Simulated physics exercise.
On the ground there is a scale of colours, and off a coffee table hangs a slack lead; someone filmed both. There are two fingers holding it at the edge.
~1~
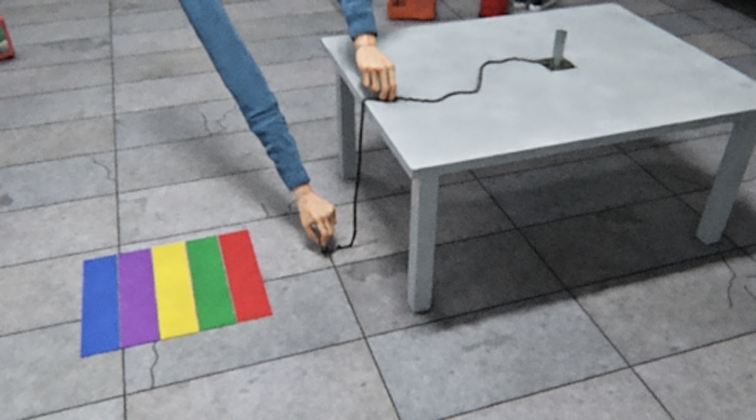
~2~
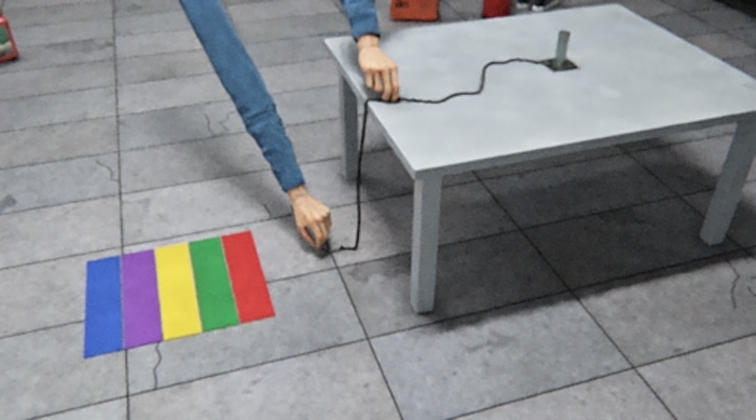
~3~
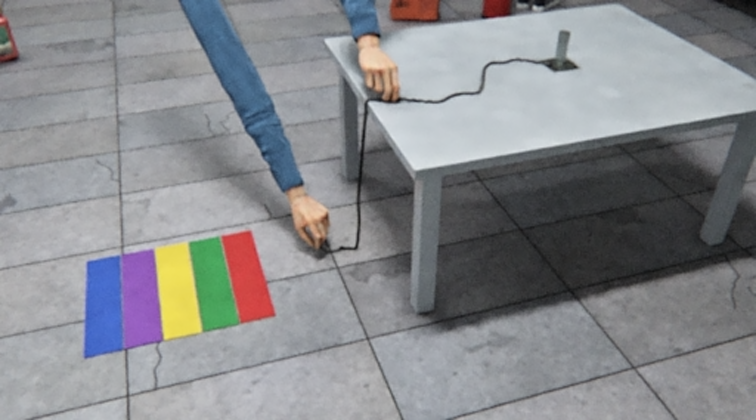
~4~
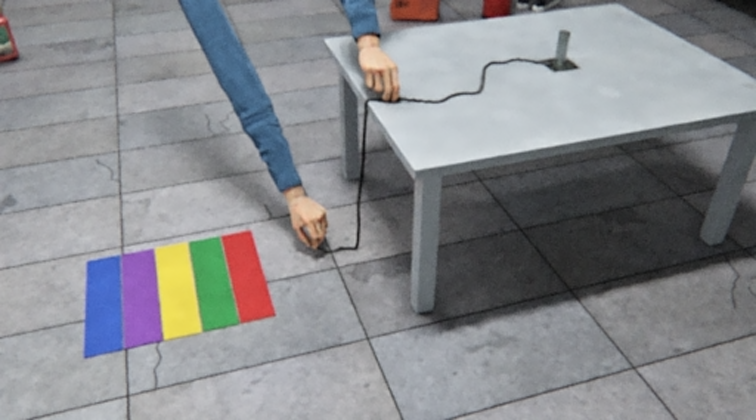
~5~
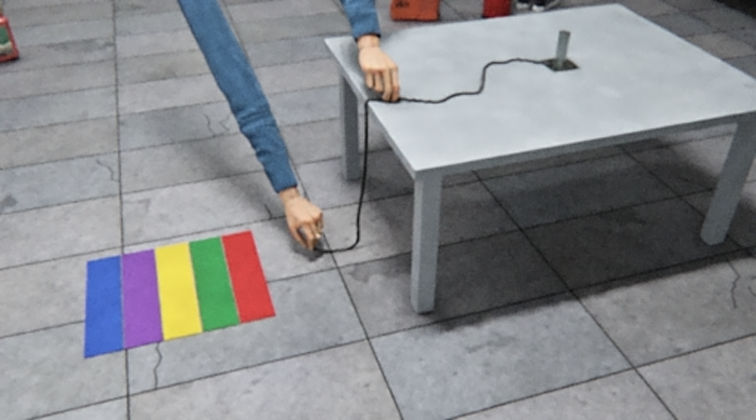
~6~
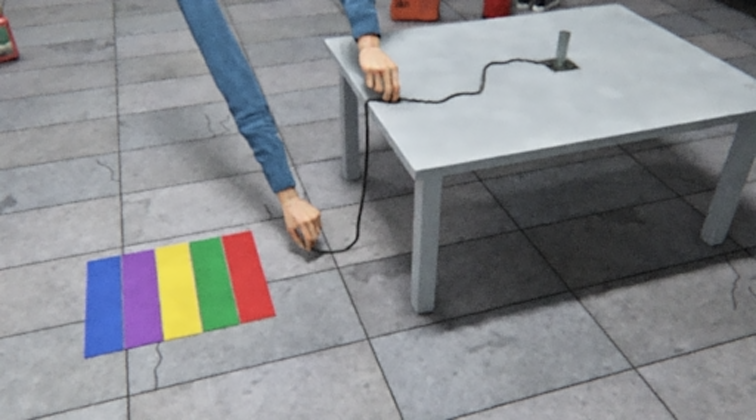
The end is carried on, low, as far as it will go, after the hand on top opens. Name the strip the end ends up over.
Purple.
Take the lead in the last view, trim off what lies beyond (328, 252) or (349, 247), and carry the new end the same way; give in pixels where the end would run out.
Try 1: (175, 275); try 2: (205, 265).
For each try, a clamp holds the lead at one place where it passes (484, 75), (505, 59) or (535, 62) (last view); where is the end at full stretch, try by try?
Pixel places, try by try: (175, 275), (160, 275), (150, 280).
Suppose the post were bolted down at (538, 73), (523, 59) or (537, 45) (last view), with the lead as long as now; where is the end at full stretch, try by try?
About (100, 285), (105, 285) and (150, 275).
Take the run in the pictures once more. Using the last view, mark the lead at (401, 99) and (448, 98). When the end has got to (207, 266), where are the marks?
Roughly (361, 128) for one and roughly (394, 96) for the other.
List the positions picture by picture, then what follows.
In the first picture, end (321, 242); red (251, 301); green (215, 309); yellow (178, 317); purple (139, 325); blue (100, 334).
In the second picture, end (316, 244); lead through (522, 61) (483, 79) (442, 101) (370, 101) (359, 170) (358, 234).
In the third picture, end (314, 245).
In the fourth picture, end (312, 245); lead through (522, 61) (483, 79) (442, 101) (370, 101) (362, 169) (358, 234).
In the fifth picture, end (308, 246).
In the sixth picture, end (306, 247); lead through (523, 61) (483, 79) (442, 101) (370, 101) (366, 169) (358, 234).
Early on, end near (207, 266); over green.
Midway, end near (164, 275); over yellow.
At the end of the slack, end near (140, 280); over purple. Over purple.
